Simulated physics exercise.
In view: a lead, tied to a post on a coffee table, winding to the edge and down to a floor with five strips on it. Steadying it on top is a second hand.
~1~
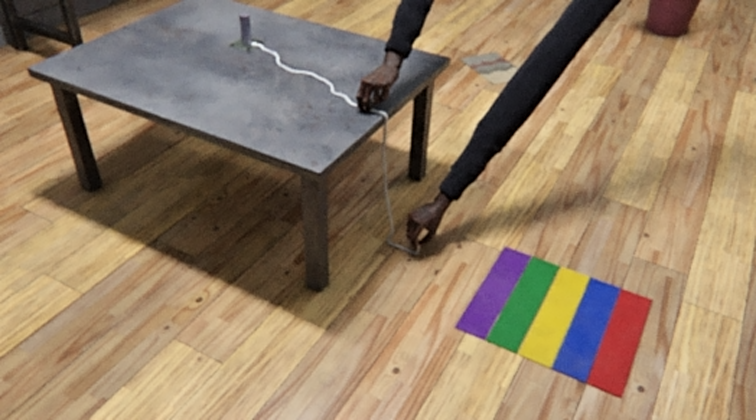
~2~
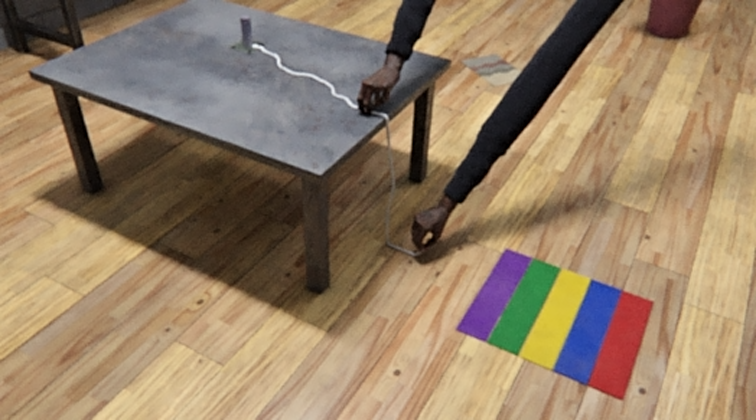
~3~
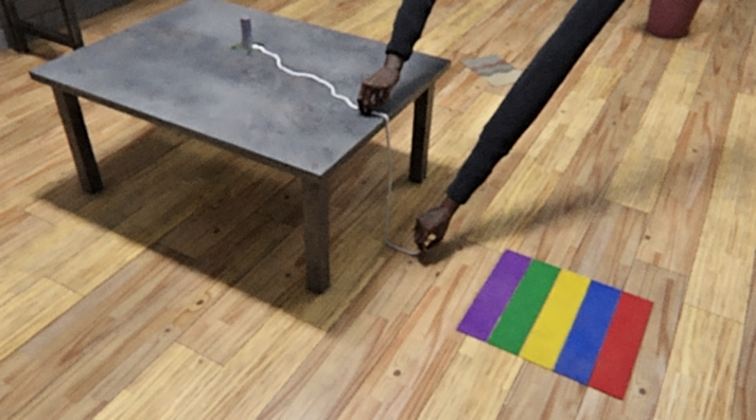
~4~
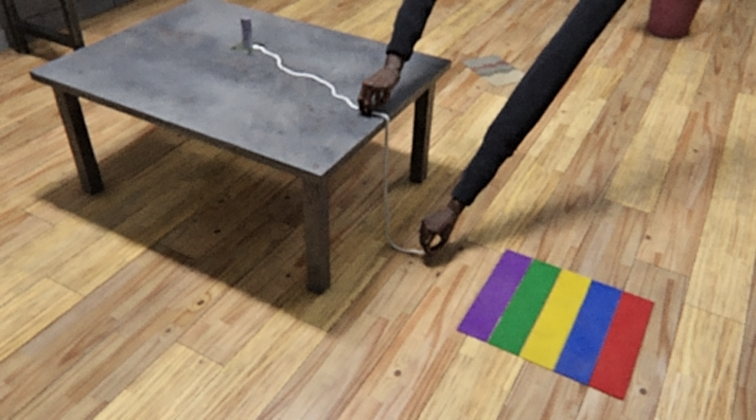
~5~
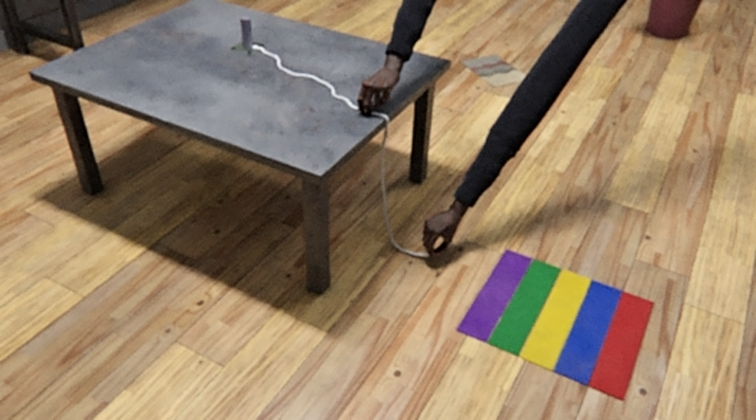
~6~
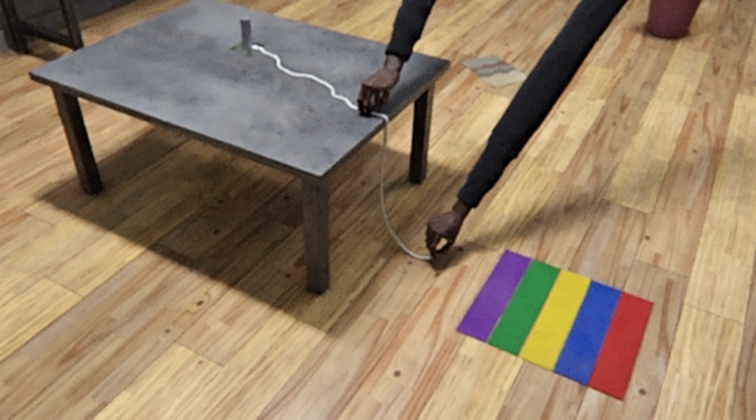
Two hands held a white cord that wound from a post across a dark table, one staying at the edge while the other slowly drew the hanging end slightly right, toward the floor's colored strips.
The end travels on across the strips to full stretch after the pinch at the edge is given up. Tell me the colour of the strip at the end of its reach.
It is green.
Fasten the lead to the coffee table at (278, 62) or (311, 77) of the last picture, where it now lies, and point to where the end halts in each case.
Try by try: (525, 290), (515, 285).
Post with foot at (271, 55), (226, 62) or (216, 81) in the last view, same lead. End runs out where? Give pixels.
About (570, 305), (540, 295) and (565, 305).
Soon after, end near (477, 270); short of the strips.
After that, end near (509, 282); over purple.
At the stop, end near (528, 289); over green. The green one.
